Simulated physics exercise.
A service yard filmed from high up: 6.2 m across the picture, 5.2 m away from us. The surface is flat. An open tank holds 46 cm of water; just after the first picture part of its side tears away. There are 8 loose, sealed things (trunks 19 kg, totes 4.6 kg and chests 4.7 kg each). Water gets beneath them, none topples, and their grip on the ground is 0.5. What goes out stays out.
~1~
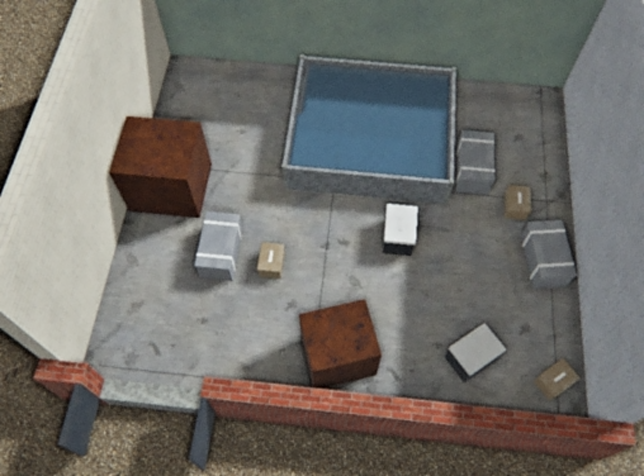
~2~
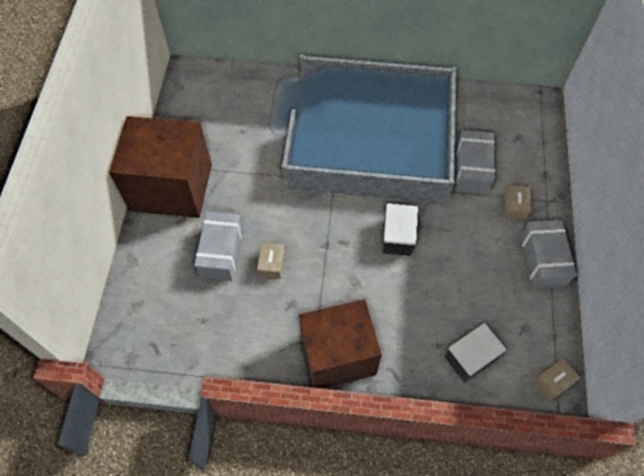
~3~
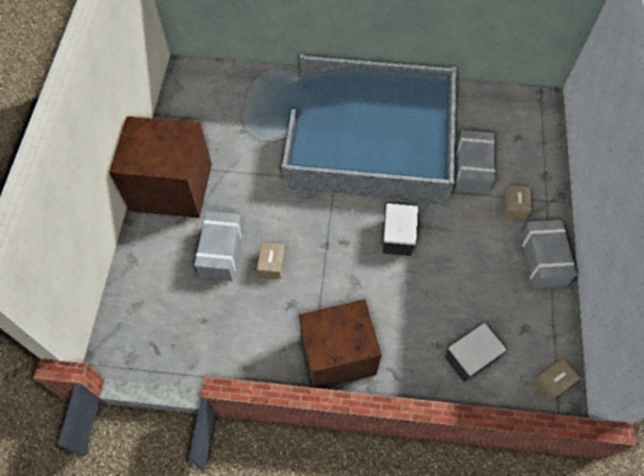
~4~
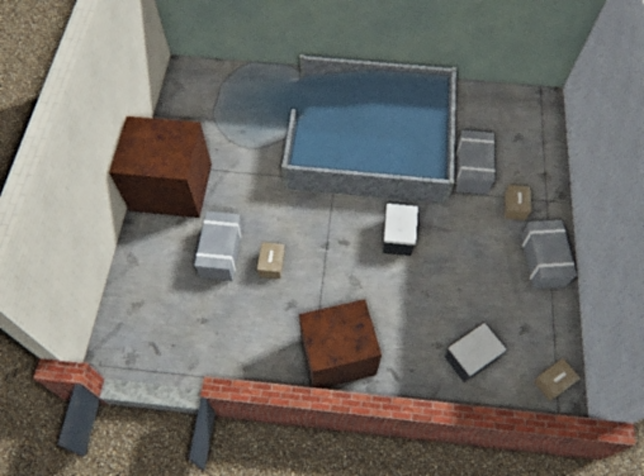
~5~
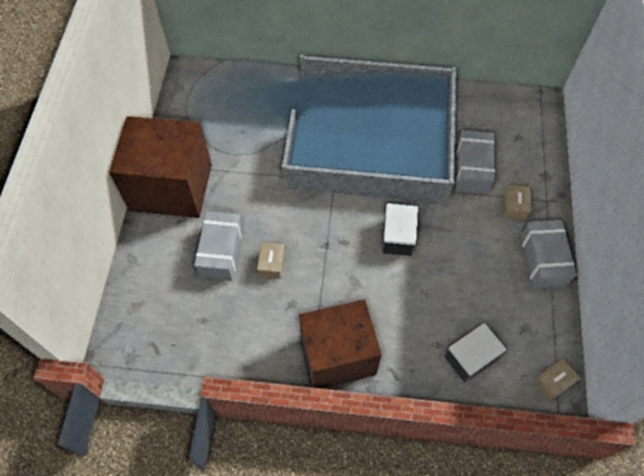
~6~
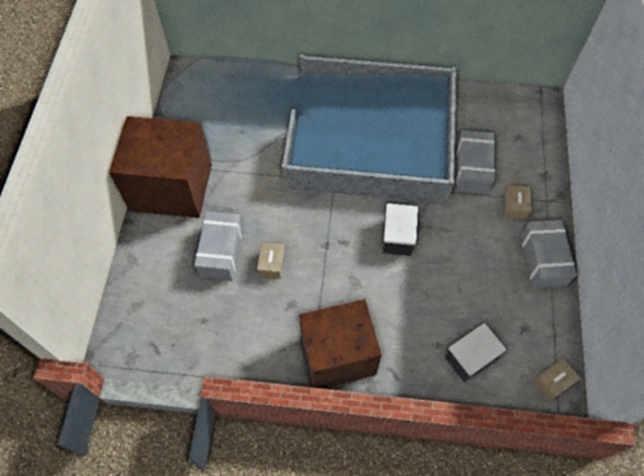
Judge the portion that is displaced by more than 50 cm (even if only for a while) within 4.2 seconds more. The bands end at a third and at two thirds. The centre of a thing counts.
Share: Under a third.
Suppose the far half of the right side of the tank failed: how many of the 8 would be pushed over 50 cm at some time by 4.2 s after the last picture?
In that case 4 of them.
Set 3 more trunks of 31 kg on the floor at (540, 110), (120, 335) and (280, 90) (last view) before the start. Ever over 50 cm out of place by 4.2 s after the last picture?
In that order: Less, less, more.
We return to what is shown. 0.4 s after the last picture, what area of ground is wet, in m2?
Some 8.0 m2.
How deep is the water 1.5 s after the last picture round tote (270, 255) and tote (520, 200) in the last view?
About 0 and 0 cm.
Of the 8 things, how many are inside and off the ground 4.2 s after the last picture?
At that moment 0.
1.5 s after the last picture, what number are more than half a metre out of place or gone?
0 of them.
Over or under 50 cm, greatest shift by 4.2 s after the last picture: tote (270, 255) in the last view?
It is more.
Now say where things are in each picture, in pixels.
The first frame shows a trunk at (552, 248), on the bottom; a trunk at (218, 240) rests on the ground; water covers 4.0 m2; 0 of 8 have shifted.
The second frame shows a trunk at (552, 248), on the bottom; a trunk at (218, 240) rests on the ground; water covers 4.4 m2; 0 of 8 have shifted.
The third frame shows a trunk at (552, 248), on the bottom; a trunk at (218, 240), on the bottom; water covers 5.0 m2; 0 of 8 have shifted.
The fourth frame shows a trunk at (552, 248), on the bottom; a trunk at (218, 240) rests on the ground; water covers 5.8 m2; 0 of 8 have shifted.
The fifth frame shows a trunk at (552, 248) rests on the ground; a trunk at (218, 240), on the bottom; 6.6 m2 under water; 0 of 8 have shifted.
The sixth frame shows a trunk at (552, 248) rests on the ground; a trunk at (218, 240), on the bottom; water covers 7.3 m2; 0 of 8 have shifted.
Then, 0.4 s after the last picture 0 of 8 are over 50 cm from their spots; 0 afloat.
Then, 1.5 s after the last picture 0 of 8 are over 50 cm from their spots; 0 afloat.
Then, 2.8 s after the last picture 0 of 8 are over 50 cm from their spots; 0 afloat.
Then, 4.2 s after the last picture 1 of 8 are over 50 cm from their spots, and 1 have been at some point; 0 afloat.
